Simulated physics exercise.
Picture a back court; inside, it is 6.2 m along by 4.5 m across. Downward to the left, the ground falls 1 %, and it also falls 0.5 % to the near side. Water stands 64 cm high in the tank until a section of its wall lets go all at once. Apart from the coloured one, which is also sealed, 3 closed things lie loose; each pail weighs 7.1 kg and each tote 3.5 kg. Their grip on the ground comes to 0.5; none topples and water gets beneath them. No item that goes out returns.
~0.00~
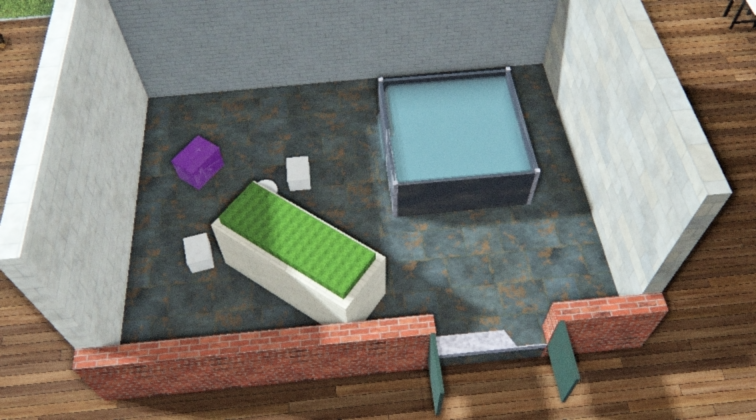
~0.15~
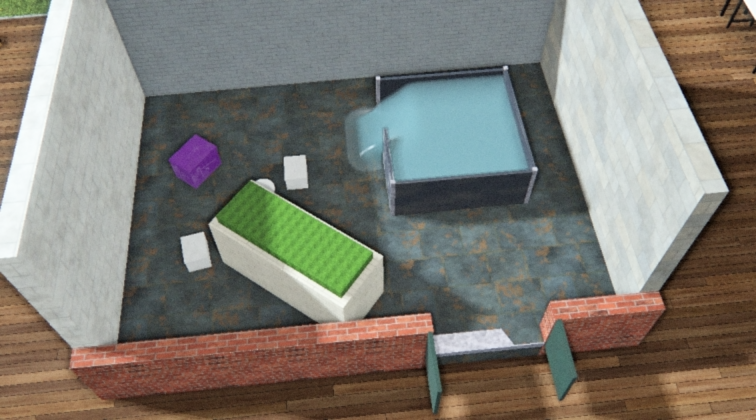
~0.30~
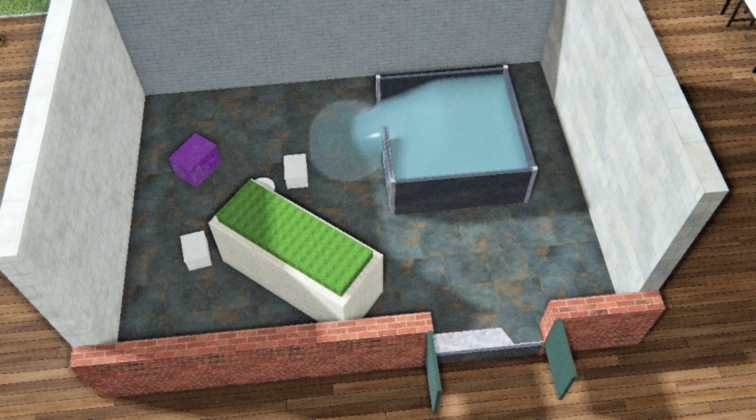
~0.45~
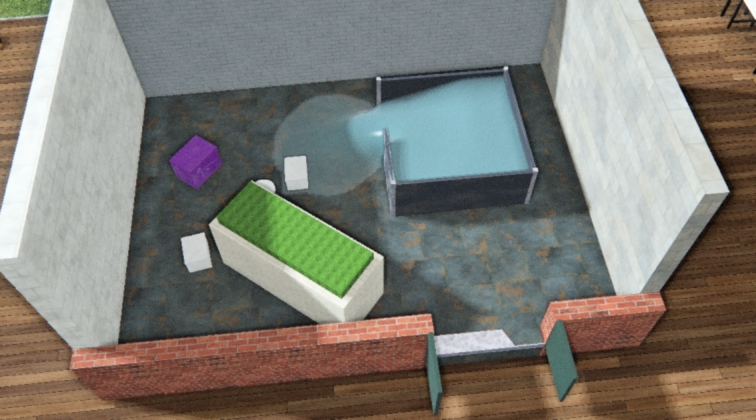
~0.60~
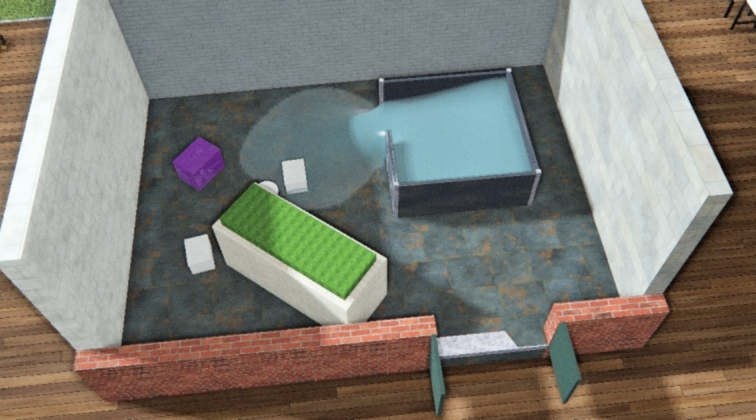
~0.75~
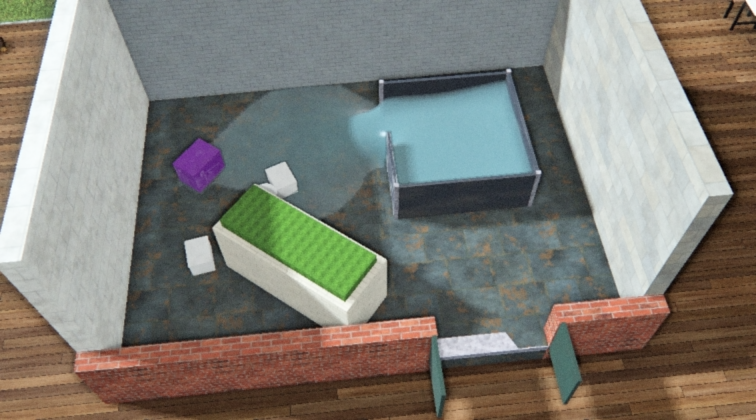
Water poured through an opening in the left side of the raised pool and spread leftward across the dark courtyard floor, then nudged and turned a small white box while the purple chest stayed put.
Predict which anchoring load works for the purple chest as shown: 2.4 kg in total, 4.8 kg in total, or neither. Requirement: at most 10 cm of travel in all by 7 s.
Pick: Neither.
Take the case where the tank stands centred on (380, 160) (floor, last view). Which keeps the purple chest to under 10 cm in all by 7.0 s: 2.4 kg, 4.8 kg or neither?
Then, put simply, both options fail.
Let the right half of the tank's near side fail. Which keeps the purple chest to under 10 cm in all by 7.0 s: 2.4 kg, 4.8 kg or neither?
Answer: The small one.
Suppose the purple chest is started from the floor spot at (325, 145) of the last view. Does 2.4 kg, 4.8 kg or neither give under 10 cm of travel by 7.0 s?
Both fall short.
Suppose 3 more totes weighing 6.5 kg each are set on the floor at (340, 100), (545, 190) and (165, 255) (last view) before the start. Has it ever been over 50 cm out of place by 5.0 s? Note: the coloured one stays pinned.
One after another they come out beyond the mark, within the mark, beyond the mark.
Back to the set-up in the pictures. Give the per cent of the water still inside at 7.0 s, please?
Remaining: Approx. 100 per cent.
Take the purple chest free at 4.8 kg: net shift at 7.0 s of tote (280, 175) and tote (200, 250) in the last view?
Net distance: First 250 cm, second 100 cm.
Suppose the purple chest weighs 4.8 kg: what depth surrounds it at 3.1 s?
About 21 cm.
After 1.4 s the purple chest would be 72 cm from its start with 2.4 kg and 72 cm from its start with 4.8 kg; 6 cm of water round it then.
After 3.1 s the purple chest would be 86 cm from its start with 2.4 kg and 88 cm from its start with 4.8 kg; 21 cm of water round it then.
After 4.9 s the purple chest would be 235 cm from its start with 2.4 kg and 236 cm from its start with 4.8 kg; 21 cm of water round it then.
After 7.0 s the purple chest would be 241 cm from its start with 2.4 kg and 252 cm from its start with 4.8 kg; 24 cm of water round it then.
